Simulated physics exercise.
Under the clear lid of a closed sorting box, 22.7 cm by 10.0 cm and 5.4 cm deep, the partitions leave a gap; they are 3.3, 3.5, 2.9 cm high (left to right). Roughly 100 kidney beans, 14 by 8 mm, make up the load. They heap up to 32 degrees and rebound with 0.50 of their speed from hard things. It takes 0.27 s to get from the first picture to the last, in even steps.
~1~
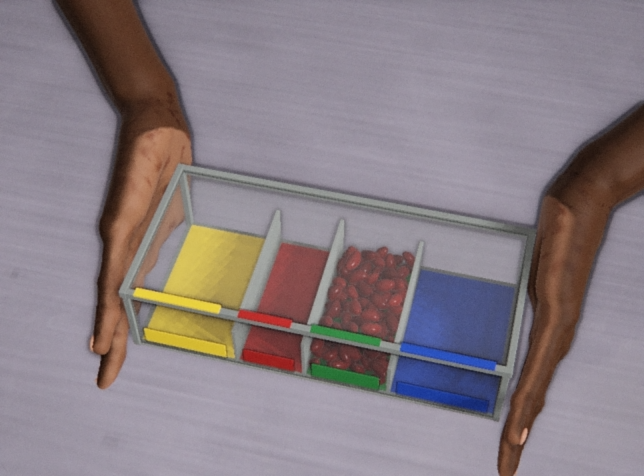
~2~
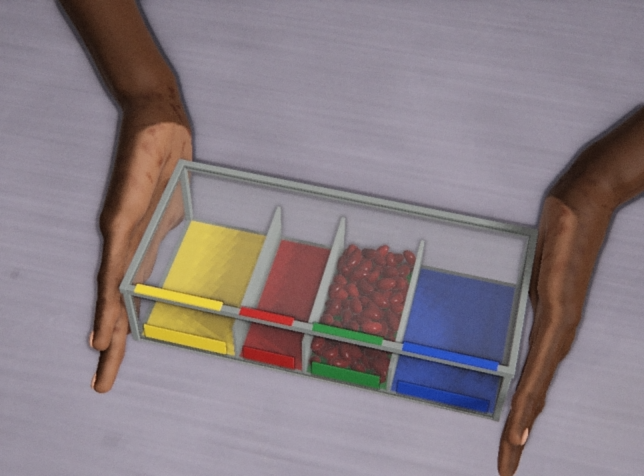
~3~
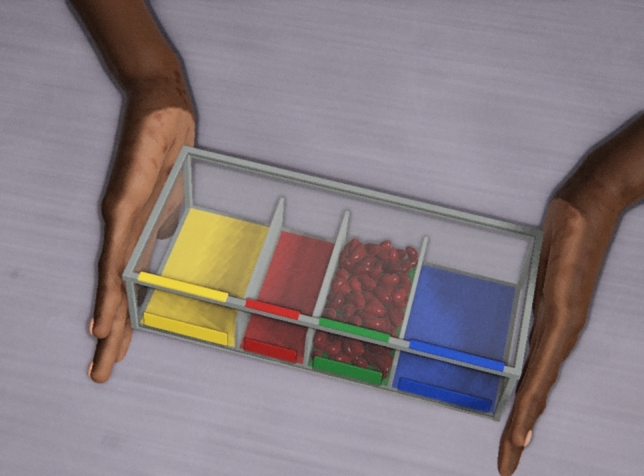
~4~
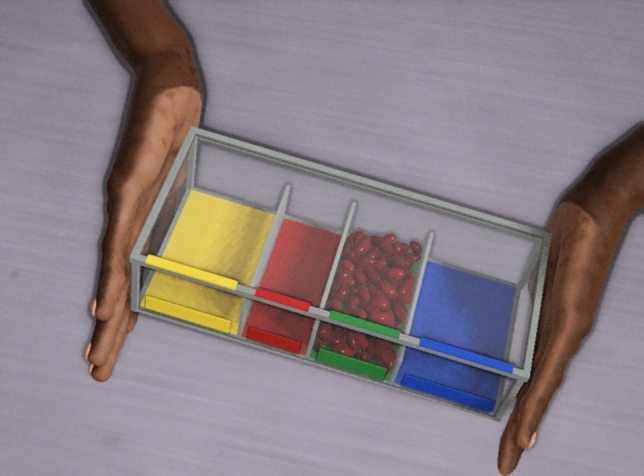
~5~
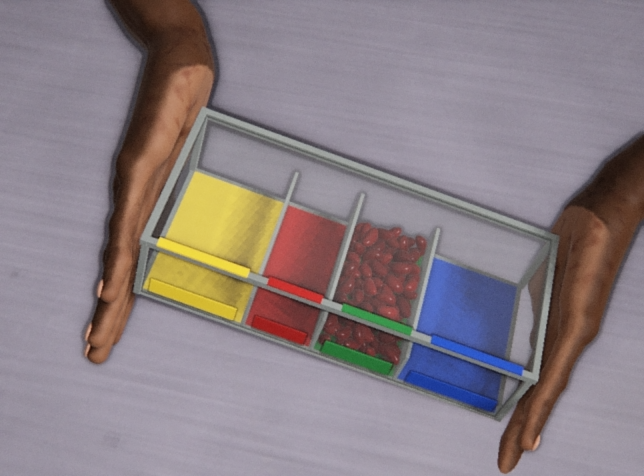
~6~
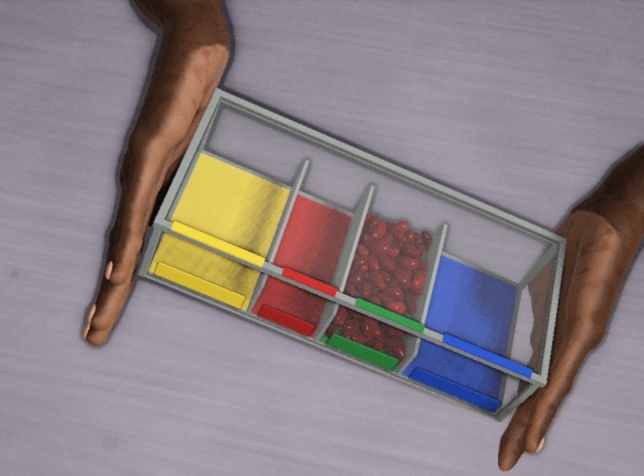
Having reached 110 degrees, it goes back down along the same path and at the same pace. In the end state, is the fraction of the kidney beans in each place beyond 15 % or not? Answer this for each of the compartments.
Red: Not beyond, blue: Beyond, green: Not beyond, yellow: Not beyond.
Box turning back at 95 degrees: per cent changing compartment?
80 percent.
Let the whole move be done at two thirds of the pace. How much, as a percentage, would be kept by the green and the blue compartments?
Green 5 %, blue 95 %.
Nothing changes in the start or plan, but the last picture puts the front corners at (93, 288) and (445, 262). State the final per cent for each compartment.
Red 0; blue 0; green 10; yellow 90.
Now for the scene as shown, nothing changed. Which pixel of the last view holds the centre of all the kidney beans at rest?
Close to pixel (475, 332).
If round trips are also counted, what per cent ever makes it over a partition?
About 100 %.
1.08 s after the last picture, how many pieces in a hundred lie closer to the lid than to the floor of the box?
About 80 per cent.
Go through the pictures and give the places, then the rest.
Box tilt 0 degrees, front corners at (128, 291) and (506, 369); green 100 %, in the first picture.
Box tilt 1 degrees, front corners at (129, 286) and (508, 369), in the second picture.
Box tilt 4 degrees, front corners at (132, 274) and (514, 370), lowest corner right back, in the third picture.
Box tilt 9 degrees, front corners at (139, 256) and (522, 372), lowest corner right back, in the fourth picture.
Box tilt 14 degrees, front corners at (149, 239) and (531, 375), lowest corner right back, in the fifth picture.
Box tilt 19 degrees, front corners at (163, 222) and (539, 378), lowest corner right back; green 100 %, in the sixth picture.
Then, 1.08 s after the last picture, tilt 110 degrees; blue 80 %, green 20 %.
Then, 1.80 s after the last picture, tilt 49 degrees; blue 100 %.
Then, 2.55 s after the last picture, tilt 0 degrees; blue 100 %.
In the end, red 0 %, blue 100 %, green 0 %, yellow 0 %.
